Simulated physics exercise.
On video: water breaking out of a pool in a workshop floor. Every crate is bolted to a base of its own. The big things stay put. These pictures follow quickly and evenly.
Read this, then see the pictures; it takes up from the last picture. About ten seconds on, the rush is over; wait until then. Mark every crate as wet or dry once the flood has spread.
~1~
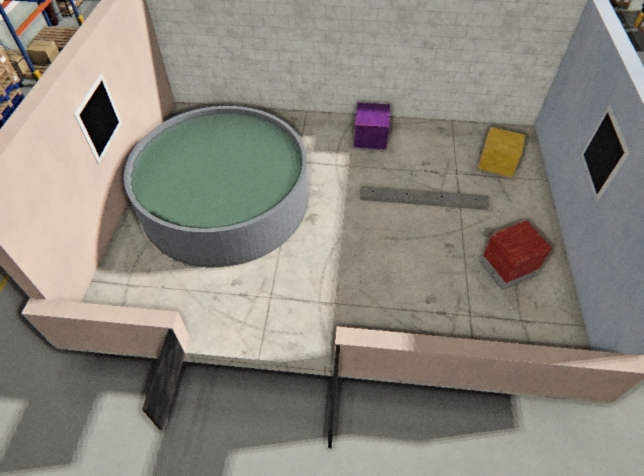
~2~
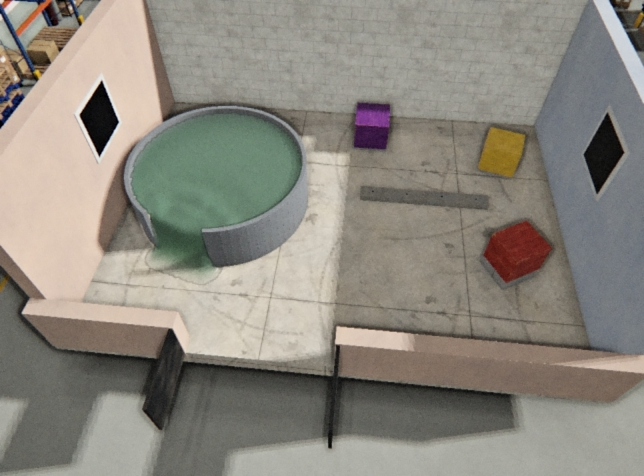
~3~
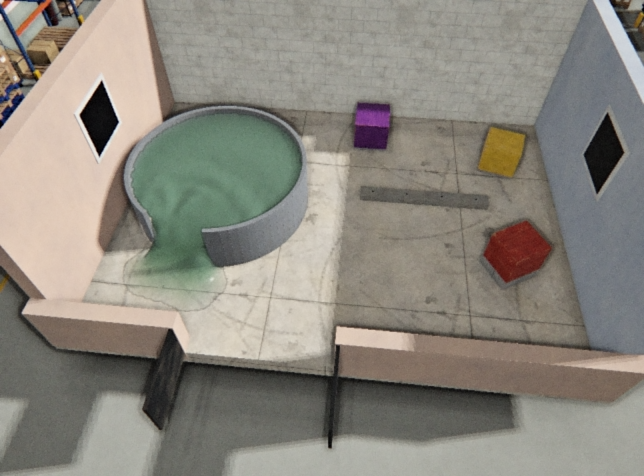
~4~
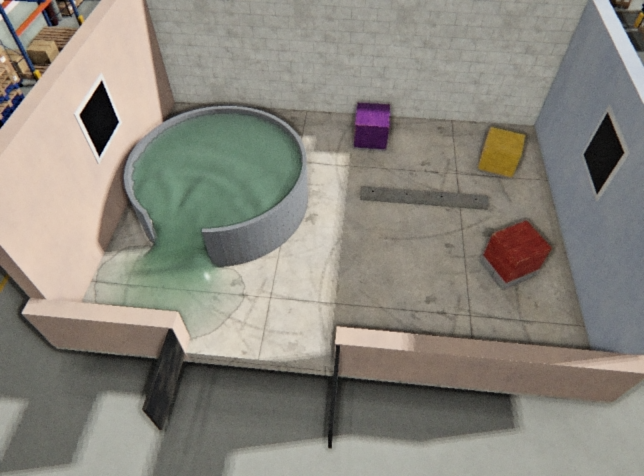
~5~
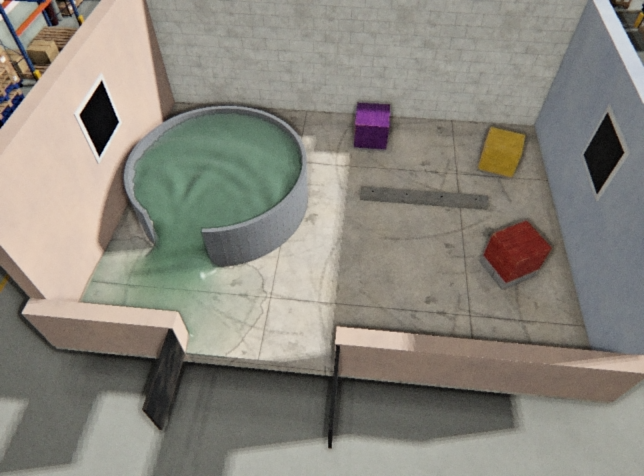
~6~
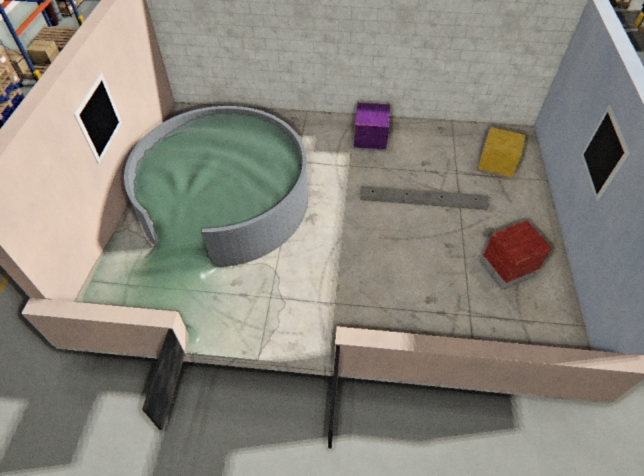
Red crate: Dry, yellow crate: Wet, purple crate: Wet.
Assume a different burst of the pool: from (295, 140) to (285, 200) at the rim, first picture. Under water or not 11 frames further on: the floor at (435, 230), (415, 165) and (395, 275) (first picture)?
The first point is swamped, the second swamped, the third swamped.
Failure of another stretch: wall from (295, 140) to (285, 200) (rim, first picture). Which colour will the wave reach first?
The purple-painted one.
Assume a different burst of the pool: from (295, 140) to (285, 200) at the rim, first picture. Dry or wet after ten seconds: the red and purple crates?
As I see it, red gets reached, and purple gets reached.
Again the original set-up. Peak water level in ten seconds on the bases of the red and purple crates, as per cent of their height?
About 70 percent and about 350 percent.
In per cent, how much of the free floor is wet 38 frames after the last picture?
I'd estimate some 85 per cent.
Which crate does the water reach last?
Coming in last, the yellow-painted one.
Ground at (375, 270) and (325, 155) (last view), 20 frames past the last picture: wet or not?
Wet, dry.
A moment on, water covers 10 % of the floor; the red crate not reached, the yellow crate not reached, the purple crate not reached.
Next, water covers 20 % of the floor; the red crate not reached, the yellow crate not reached, the purple crate not reached.
Then, water covers 50 % of the floor; the red crate water round its plinth, the yellow crate not reached, the purple crate not reached.
Later, water covers 85 % of the floor; the red crate water round its plinth, the yellow crate water round its plinth, the purple crate water round its plinth.
In the end, water covers 100 % of the floor; the red crate stayed above the water, the yellow crate was topped, the purple crate was topped.
